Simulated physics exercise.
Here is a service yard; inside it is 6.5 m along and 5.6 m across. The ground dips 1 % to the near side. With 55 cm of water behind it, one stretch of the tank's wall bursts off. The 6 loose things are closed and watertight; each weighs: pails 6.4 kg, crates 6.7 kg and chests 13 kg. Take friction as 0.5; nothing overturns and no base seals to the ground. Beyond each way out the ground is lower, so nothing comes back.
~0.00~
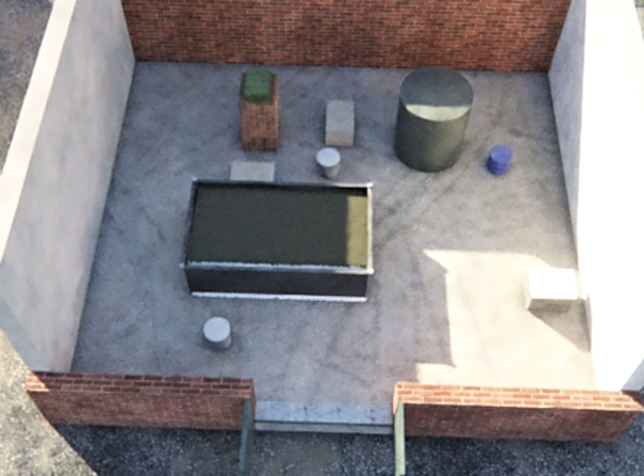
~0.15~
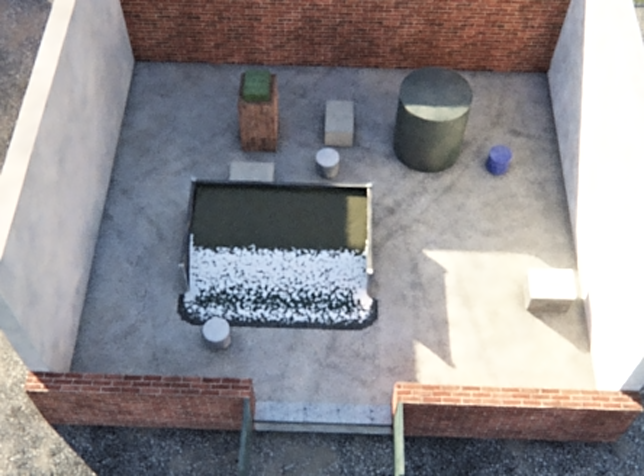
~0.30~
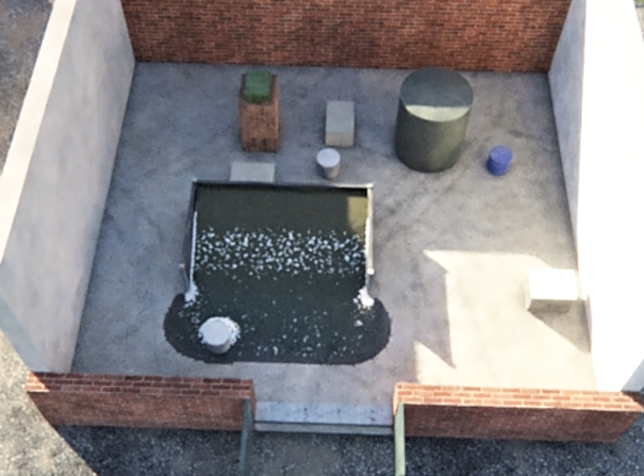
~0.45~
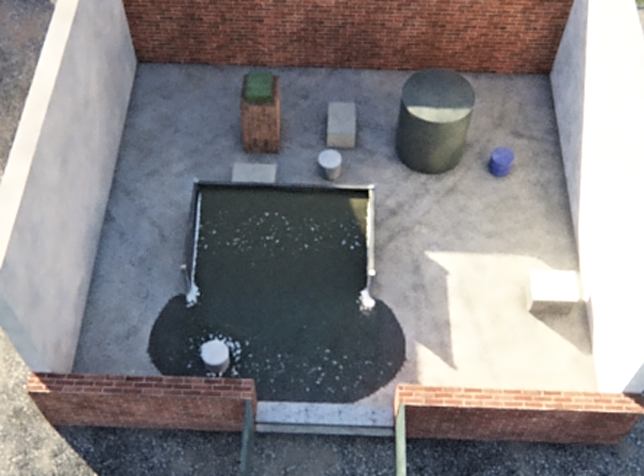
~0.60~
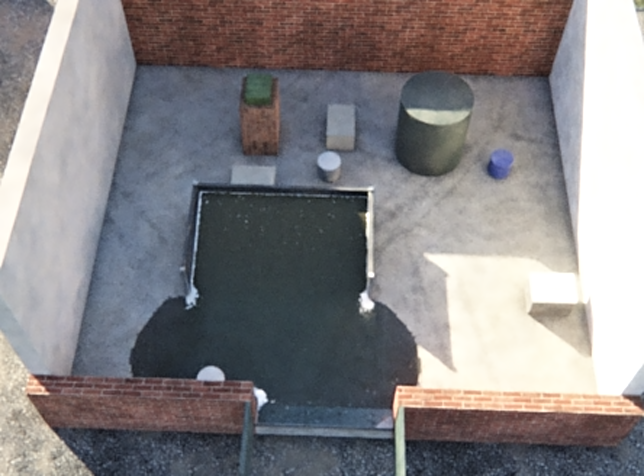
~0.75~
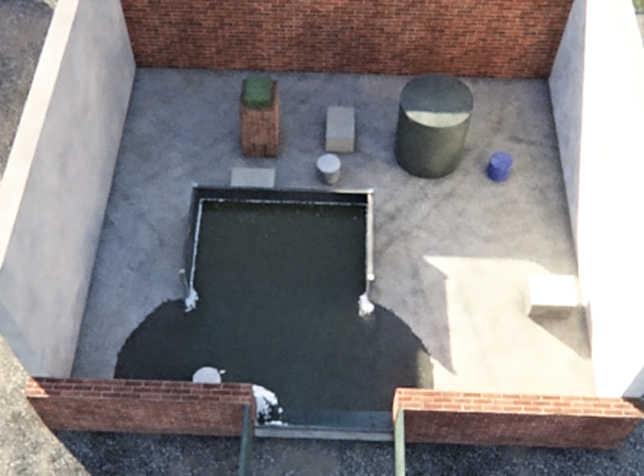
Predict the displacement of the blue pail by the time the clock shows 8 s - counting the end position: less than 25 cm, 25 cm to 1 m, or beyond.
The blue pail stays put.
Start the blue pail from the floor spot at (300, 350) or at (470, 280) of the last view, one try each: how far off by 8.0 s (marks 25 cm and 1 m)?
In turn: It gets carried off; it holds its place.
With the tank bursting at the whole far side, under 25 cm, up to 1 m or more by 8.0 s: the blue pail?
Then the blue pail holds its place.
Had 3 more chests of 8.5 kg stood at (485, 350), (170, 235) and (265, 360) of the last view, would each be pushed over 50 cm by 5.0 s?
In turn: Less, more, past it.
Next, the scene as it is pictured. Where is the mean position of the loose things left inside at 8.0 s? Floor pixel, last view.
Around (351, 187).
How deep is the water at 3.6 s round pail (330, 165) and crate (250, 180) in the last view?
Roughly 0 and 0 cm.
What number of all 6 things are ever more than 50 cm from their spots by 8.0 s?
That makes 1.
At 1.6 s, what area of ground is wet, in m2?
About 10.0 m2.
After 1.6 s the blue pail is near (502, 160), 0.0 m from its start, aground; 0 of 6 are out; 1 afloat.
After 3.6 s the blue pail is near (502, 160), 0.0 m from its start, aground; 0 of 6 are out; 0 afloat.
After 5.6 s the blue pail is near (502, 160), 0.0 m from its start, aground; 0 of 6 are out; 0 afloat.
After 8.0 s the blue pail is near (502, 160), 0.0 m from its start, aground; 0 of 6 are out; 0 afloat.
